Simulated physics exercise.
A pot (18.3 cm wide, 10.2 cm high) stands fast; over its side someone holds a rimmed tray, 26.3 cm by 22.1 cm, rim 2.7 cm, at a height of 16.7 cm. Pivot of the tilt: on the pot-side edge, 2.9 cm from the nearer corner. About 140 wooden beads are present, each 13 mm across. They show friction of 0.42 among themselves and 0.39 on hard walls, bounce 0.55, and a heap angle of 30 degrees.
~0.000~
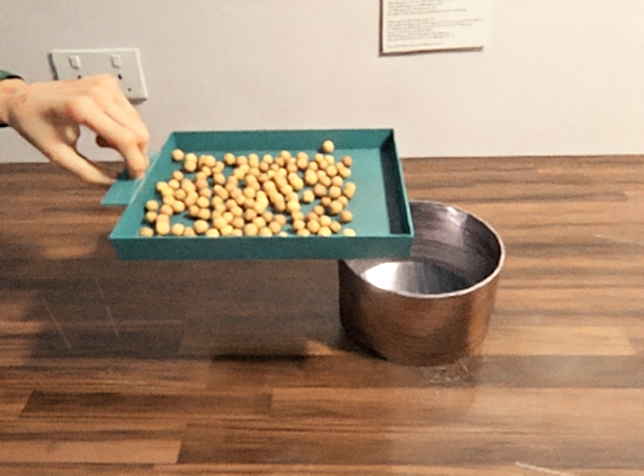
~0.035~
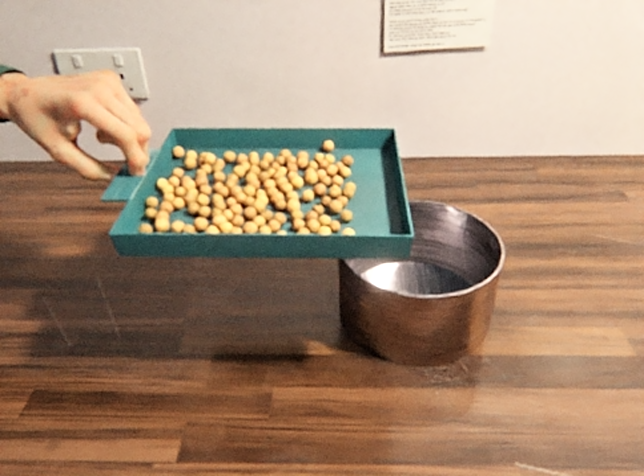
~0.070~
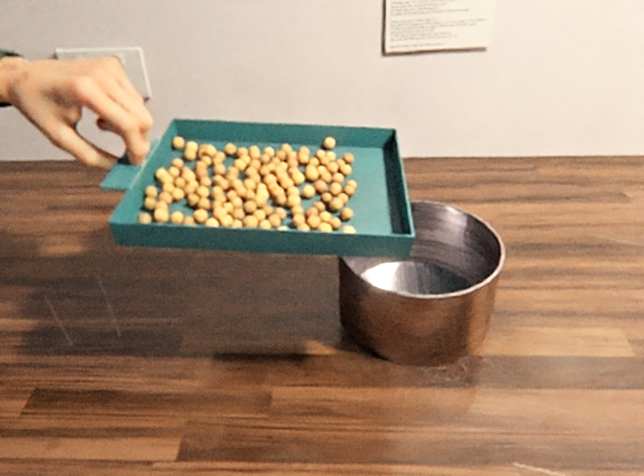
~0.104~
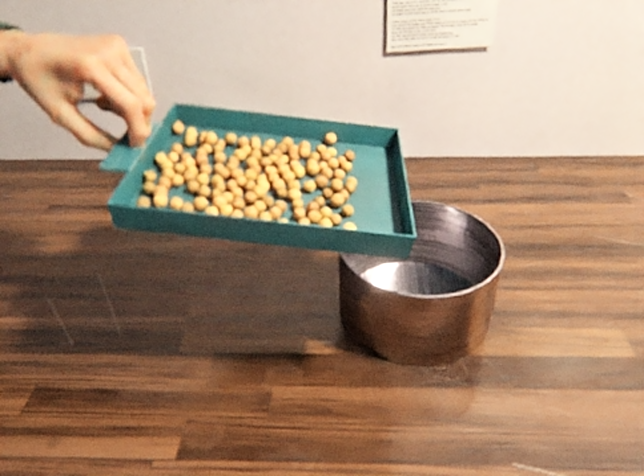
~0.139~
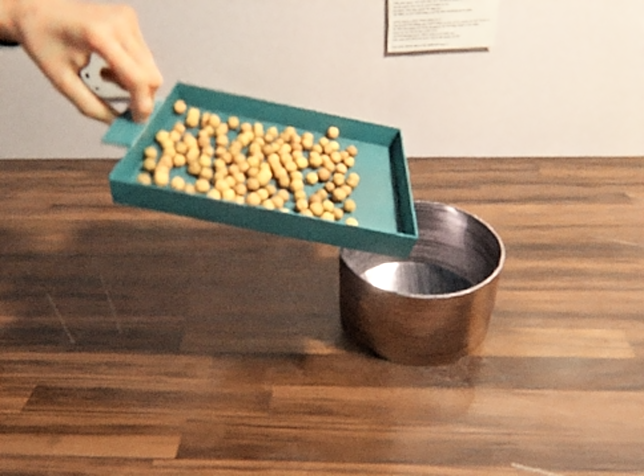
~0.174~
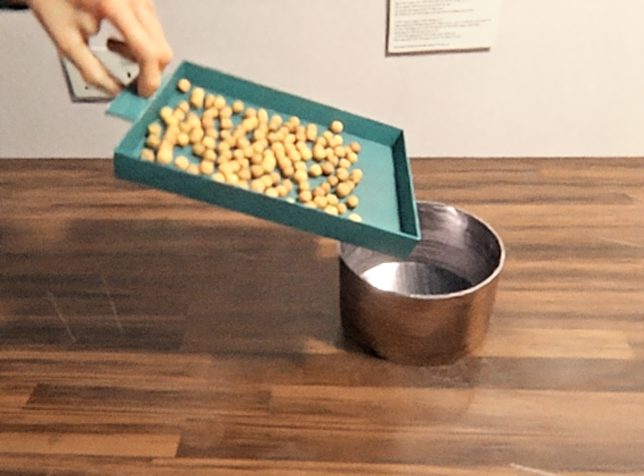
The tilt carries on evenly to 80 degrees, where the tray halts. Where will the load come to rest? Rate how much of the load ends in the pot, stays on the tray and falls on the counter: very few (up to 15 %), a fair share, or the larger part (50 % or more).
Pot: A fair share; left on the tray: A fair share; counter: A fair share.
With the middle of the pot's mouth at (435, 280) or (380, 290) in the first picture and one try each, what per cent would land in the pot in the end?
Estimates: 35 in a hundred and 10 in a hundred.
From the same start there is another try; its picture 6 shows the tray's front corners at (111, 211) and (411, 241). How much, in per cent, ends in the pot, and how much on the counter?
You'd end with pot at 0 and counter at 10.
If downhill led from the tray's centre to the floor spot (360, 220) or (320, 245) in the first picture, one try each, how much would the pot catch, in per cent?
0 and 0 %.
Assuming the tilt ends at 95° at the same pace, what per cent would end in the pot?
Around 60 per cent, then.
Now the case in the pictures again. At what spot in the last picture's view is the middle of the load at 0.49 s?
Close to pixel (399, 161).
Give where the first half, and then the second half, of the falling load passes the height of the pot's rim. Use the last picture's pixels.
Roughly (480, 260) to begin with, later roughly (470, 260).
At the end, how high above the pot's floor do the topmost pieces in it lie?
Measured height: Approx. 1.5 cm.
After 0.37 s, tilt 52 degrees; the tray holds 100 %, the pot 0 %.
After 0.49 s, tilt 72 degrees; the tray holds 100 %, the pot 0 %.
After 0.75 s, tilt 80 degrees; the tray holds 40 %, the pot 25 %.
At rest (1.8 s), pot 30 %, tray 35 %, counter 30 %.
